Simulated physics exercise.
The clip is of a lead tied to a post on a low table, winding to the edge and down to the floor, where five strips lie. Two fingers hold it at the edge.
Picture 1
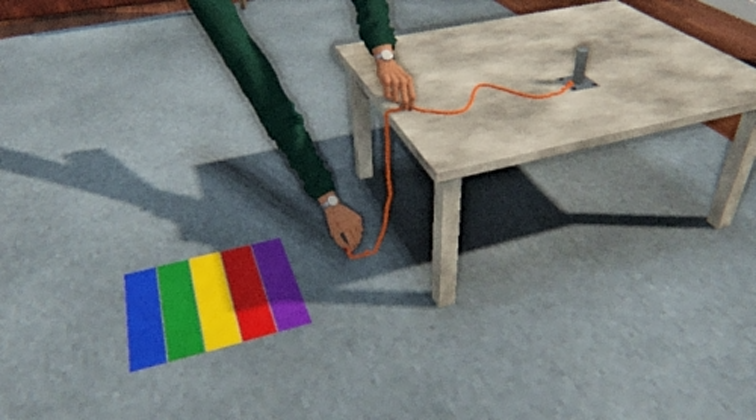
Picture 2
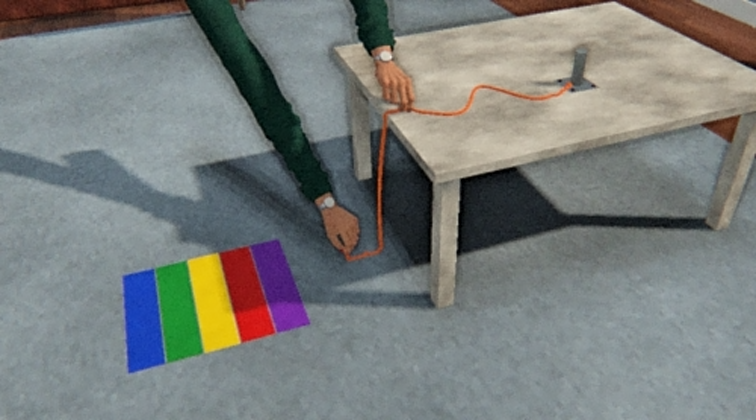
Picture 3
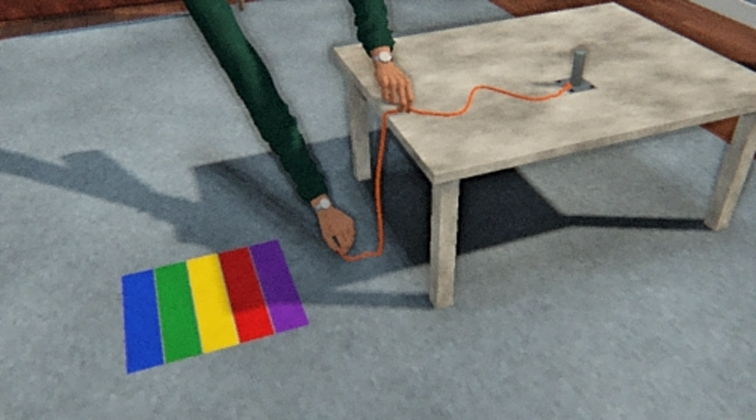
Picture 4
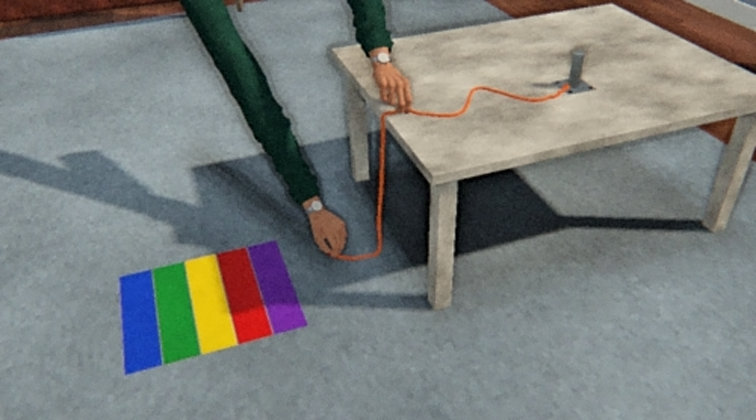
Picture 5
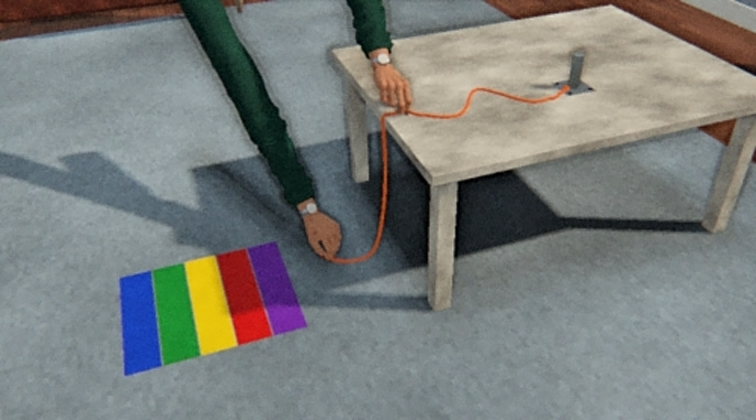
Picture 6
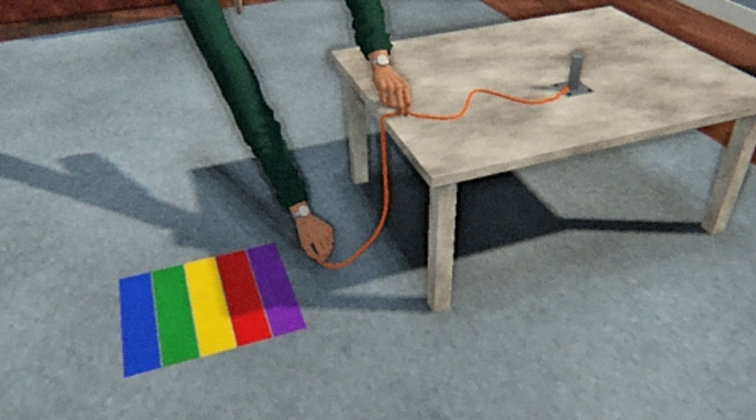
On a grey carpeted floor edged with brown at the back, seen from above at an angle, stands a low, pale table. An orange cord runs from a grey post to the table's near-left edge and down, held by two green-sleeved hands, with blue, green, yellow, red and purple strips at lower left. The lower hand slides slightly left, drawing the cord's end along, while the upper hand stays at the edge and the view barely shifts.
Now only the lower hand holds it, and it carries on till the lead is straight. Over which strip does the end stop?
Over green.
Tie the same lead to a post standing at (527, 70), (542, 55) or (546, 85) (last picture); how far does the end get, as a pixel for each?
The places are (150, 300), (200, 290) and (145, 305).
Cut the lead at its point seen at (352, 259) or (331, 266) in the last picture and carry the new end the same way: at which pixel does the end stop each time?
Try by try, around (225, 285) and (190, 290).
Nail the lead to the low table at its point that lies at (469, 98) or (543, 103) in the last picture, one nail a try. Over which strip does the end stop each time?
In that order: Yellow; green.
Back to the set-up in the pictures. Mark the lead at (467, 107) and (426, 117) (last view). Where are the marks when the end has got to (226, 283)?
The first at (424, 112), the second at (382, 132).
Soon after, end near (226, 283); over red.
Then, end near (191, 292); over yellow.
At full stretch, end near (169, 297); over green. The end stops over the green strip.
